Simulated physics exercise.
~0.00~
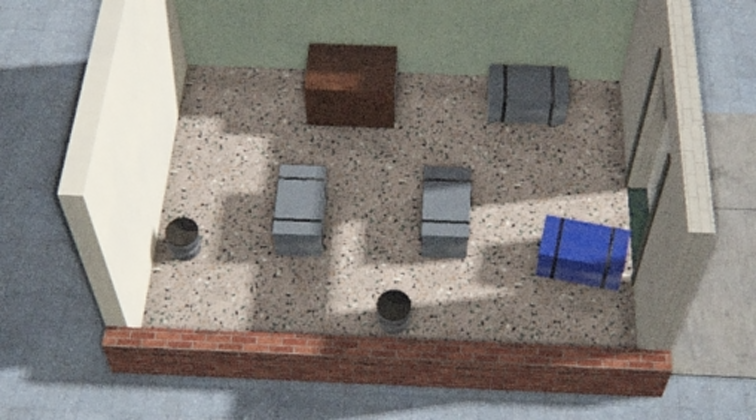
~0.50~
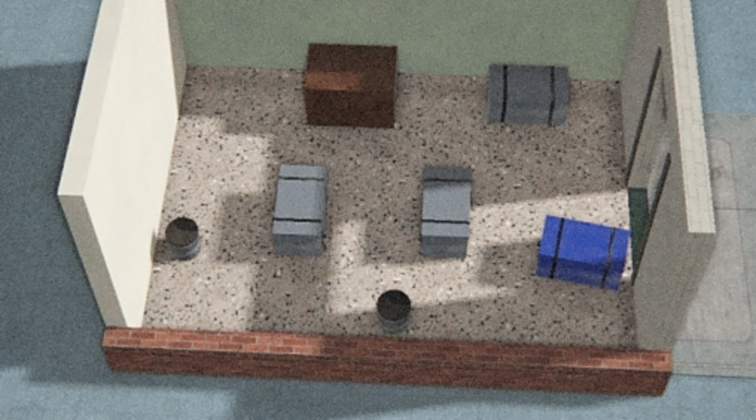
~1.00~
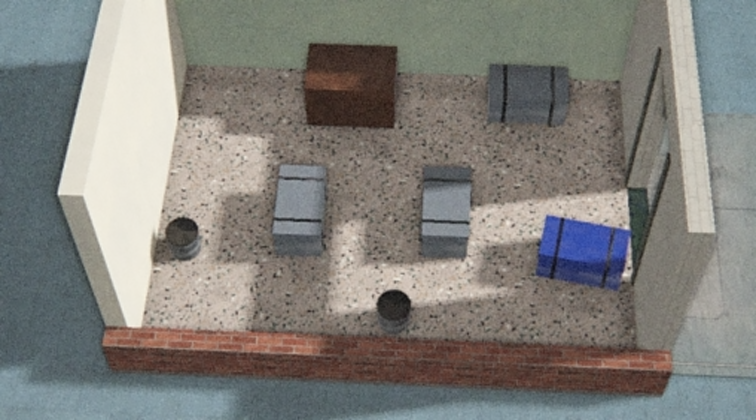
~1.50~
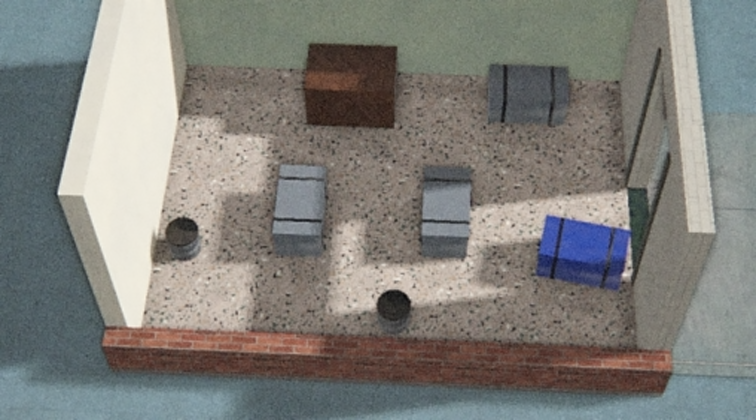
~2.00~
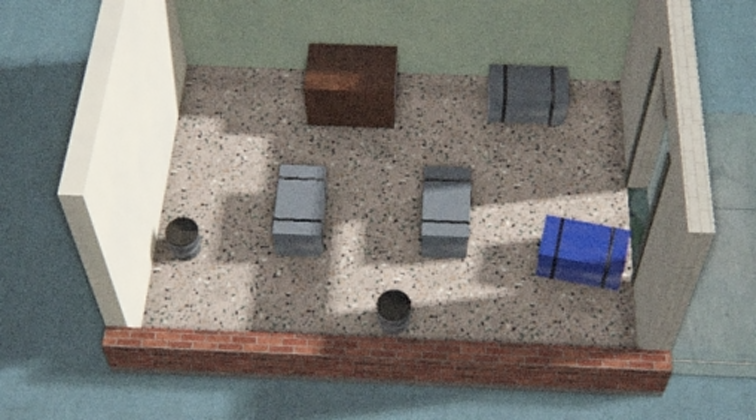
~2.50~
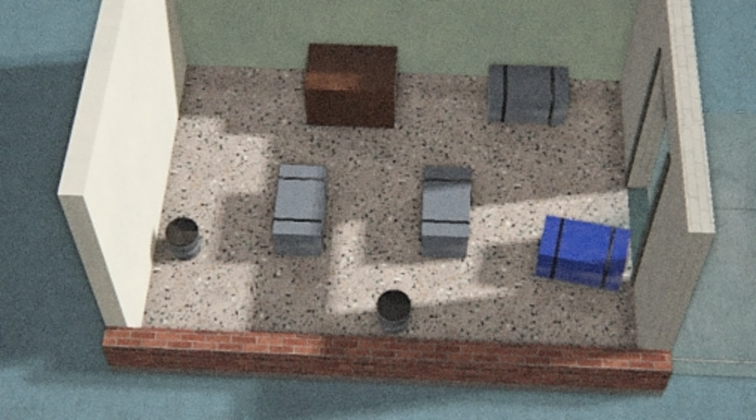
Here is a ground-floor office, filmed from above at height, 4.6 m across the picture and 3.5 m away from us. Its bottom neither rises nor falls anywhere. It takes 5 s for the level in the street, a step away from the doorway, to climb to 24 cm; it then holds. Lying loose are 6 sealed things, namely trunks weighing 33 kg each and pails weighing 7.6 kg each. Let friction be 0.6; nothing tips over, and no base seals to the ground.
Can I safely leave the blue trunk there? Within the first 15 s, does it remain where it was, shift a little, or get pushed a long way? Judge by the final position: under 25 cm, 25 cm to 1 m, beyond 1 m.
It shifts a little.
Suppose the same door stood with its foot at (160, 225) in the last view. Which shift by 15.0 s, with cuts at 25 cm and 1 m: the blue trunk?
That would leave the blue trunk a long way off.
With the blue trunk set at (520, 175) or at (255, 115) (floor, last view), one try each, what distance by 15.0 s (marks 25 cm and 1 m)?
In that order: It moves a short way; it moves a short way.
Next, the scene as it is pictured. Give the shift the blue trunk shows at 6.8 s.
About 50 cm out of place.
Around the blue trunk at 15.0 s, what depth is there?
Somewhere close to 11 cm.
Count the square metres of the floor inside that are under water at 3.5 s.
Near 1.5 m2 in all.
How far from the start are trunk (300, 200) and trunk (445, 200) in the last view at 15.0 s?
In that order: 100 cm, 250 cm.
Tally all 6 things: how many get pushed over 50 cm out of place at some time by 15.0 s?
All told, that gives 5.
After 3.5 s the blue trunk is near (585, 242), 0.0 m from its start, aground; 0 afloat.
After 6.8 s the blue trunk is near (561, 282), 0.5 m from its start, aground; 0 afloat.
After 11.0 s the blue trunk is near (556, 300), 0.7 m from its start, aground; 4 afloat.
After 15.0 s the blue trunk is near (560, 276), 0.5 m from its start, afloat; 6 afloat.
